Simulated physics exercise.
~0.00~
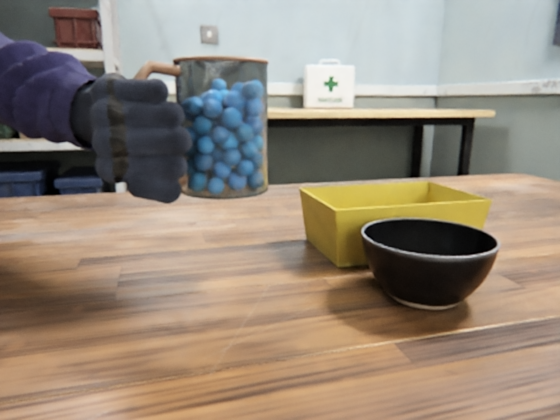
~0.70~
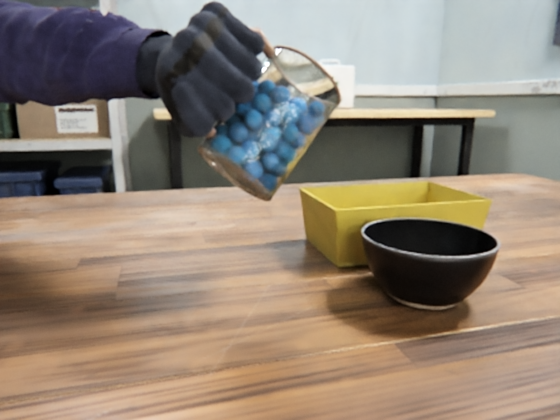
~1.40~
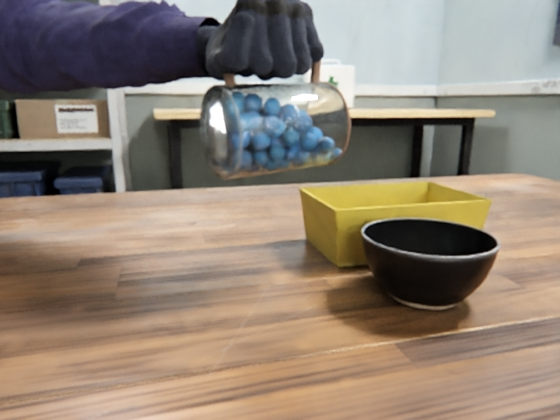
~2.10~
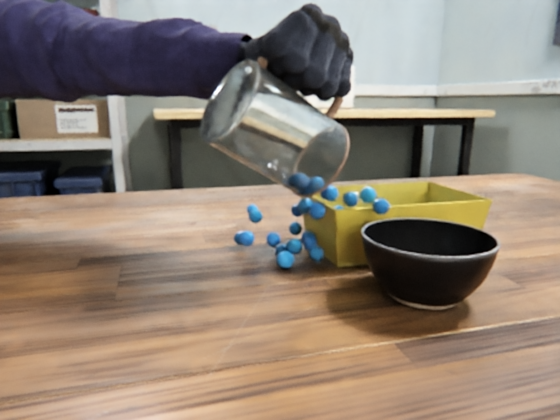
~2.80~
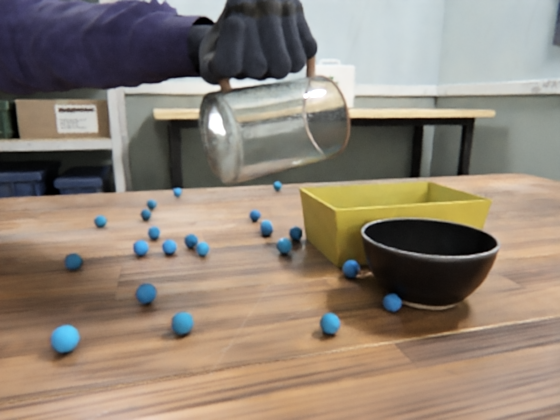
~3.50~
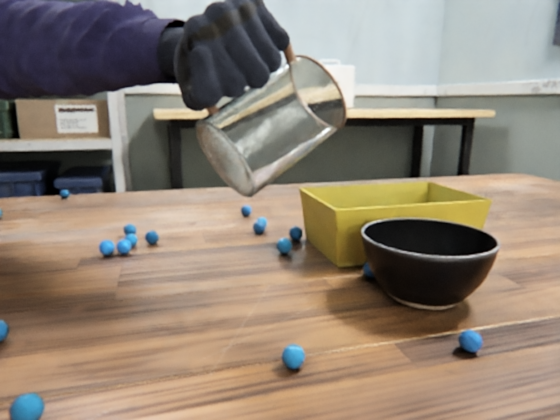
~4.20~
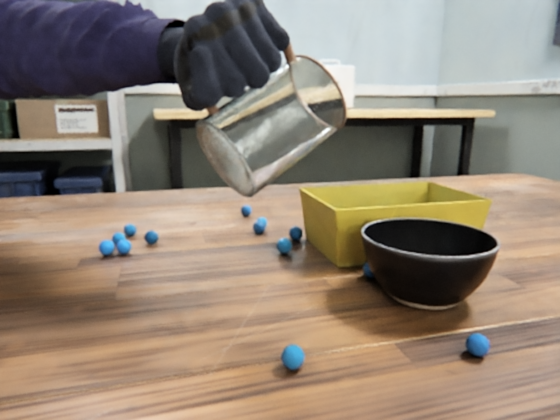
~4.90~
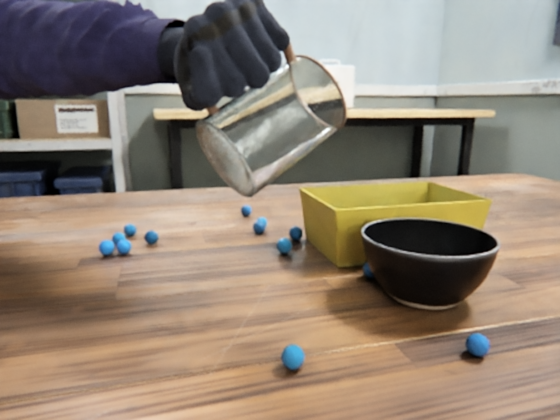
Wooden tabletop in a workroom, gloved hand tipping blue balls from a clear cup beside a yellow tin, several settling on the table.
